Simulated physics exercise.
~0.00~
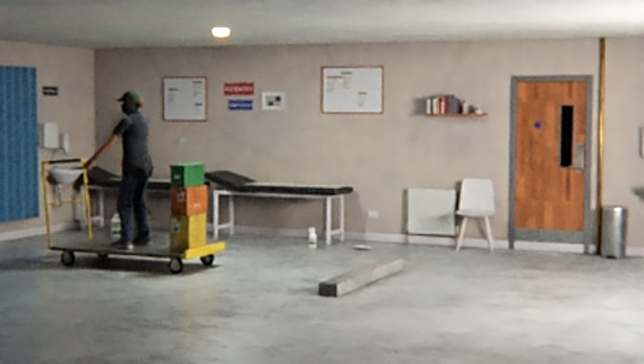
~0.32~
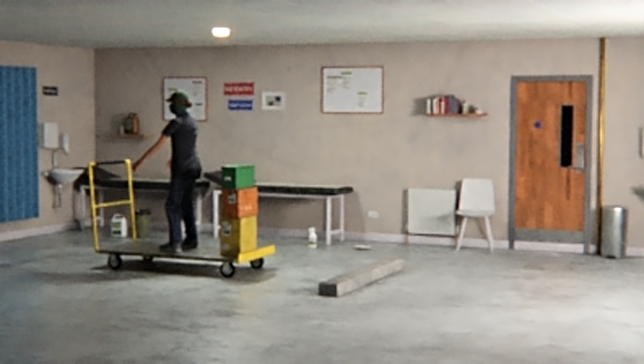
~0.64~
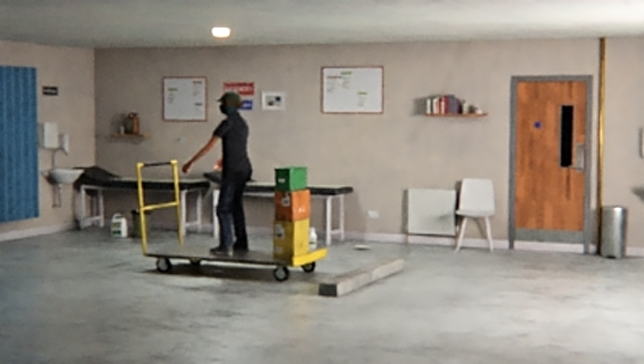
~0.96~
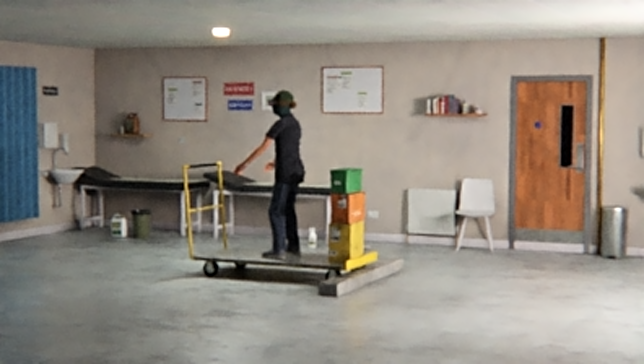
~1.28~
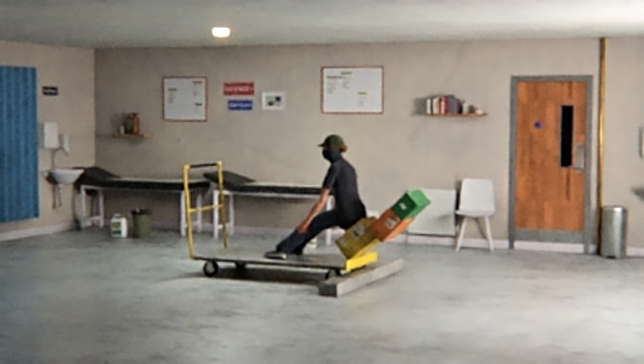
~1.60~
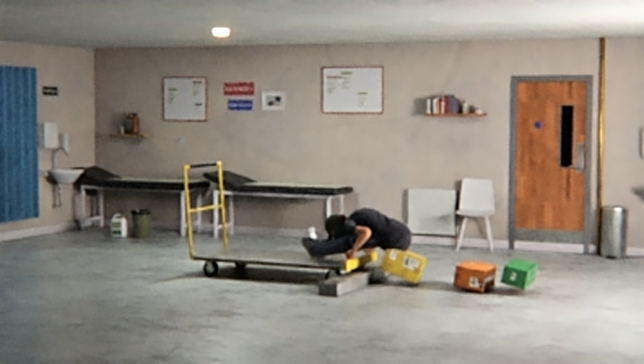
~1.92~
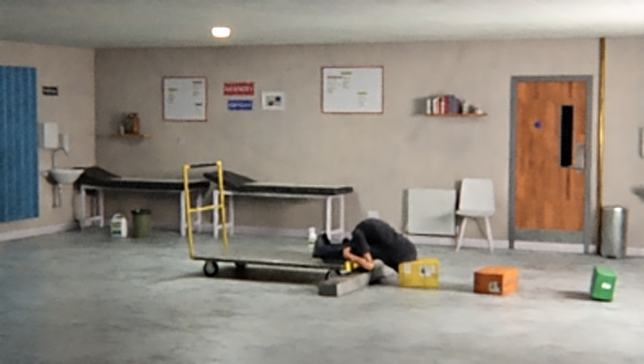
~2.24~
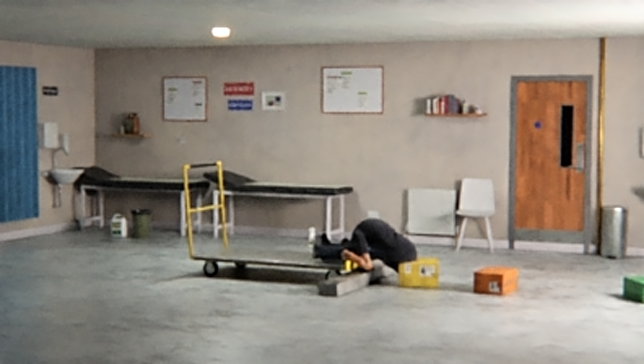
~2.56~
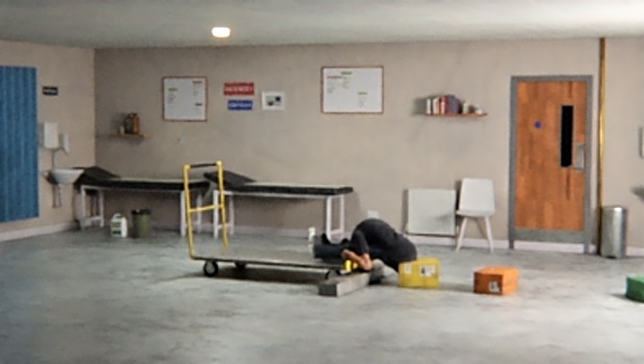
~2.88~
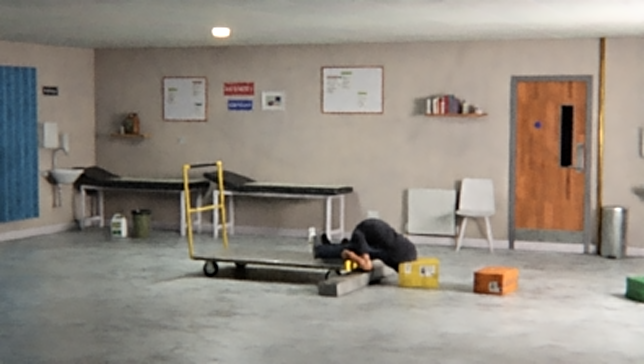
A flat trolley with a yellow handle rolls rightward across the grey floor of a plain room, seen from the side by a still camera, with padded benches behind and a wooden door at right. A person in dark clothes and a cap stands on it behind a stack of green, orange and yellow boxes. The trolley meets a low grey block and stops dead. The boxes topple forward and the person folds down after them. The green box tumbles farthest right, orange and yellow settle nearer, and the person lies crumpled over the block, hips beyond the trolley's front edge.
